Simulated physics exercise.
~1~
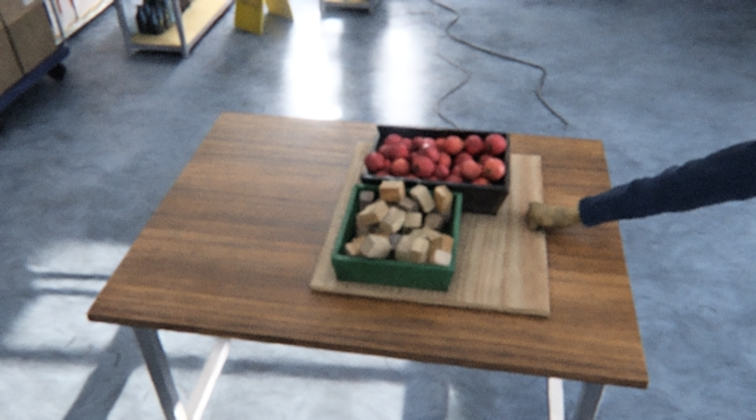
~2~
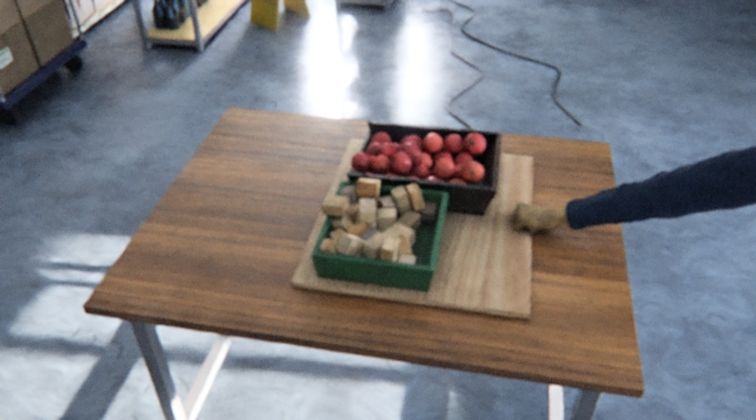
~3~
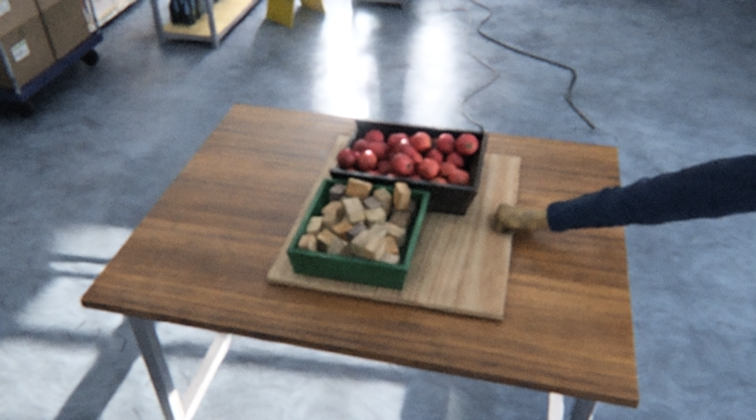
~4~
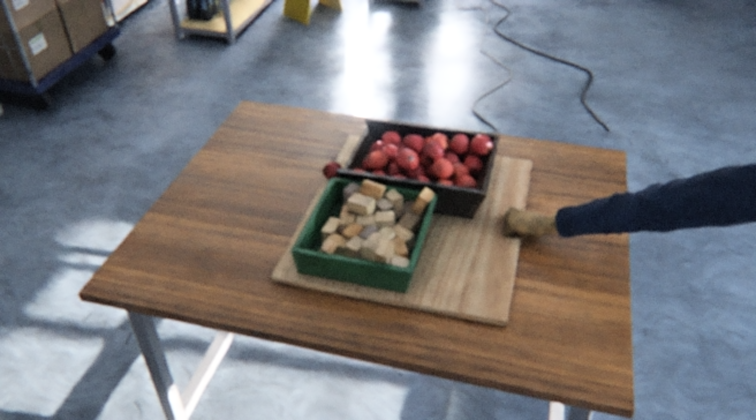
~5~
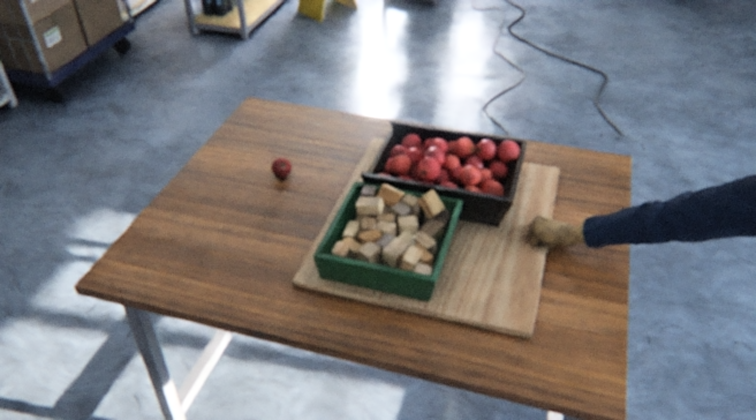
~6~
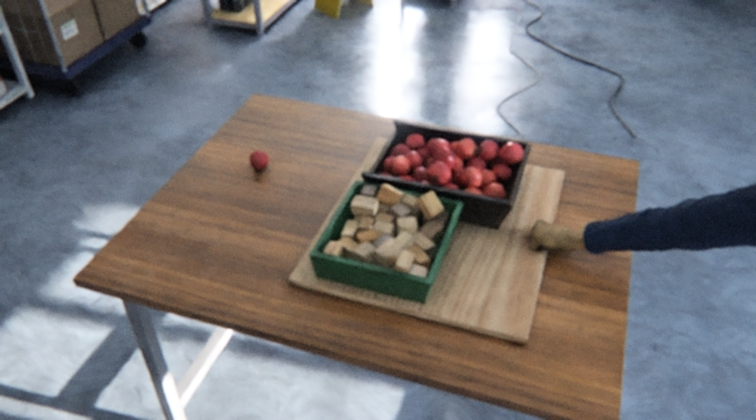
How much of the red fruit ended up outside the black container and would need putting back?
Very little of it, well under a sixth. Just one fruit ended up out on the table to the left, and the rest stayed in the black container.
On a wooden table in a warehouse, a gloved hand slid a board left and back right, jostling wooden blocks in a green container and red fruit in a black one; one fruit tumbled out and rolled left, while the rest stayed in.
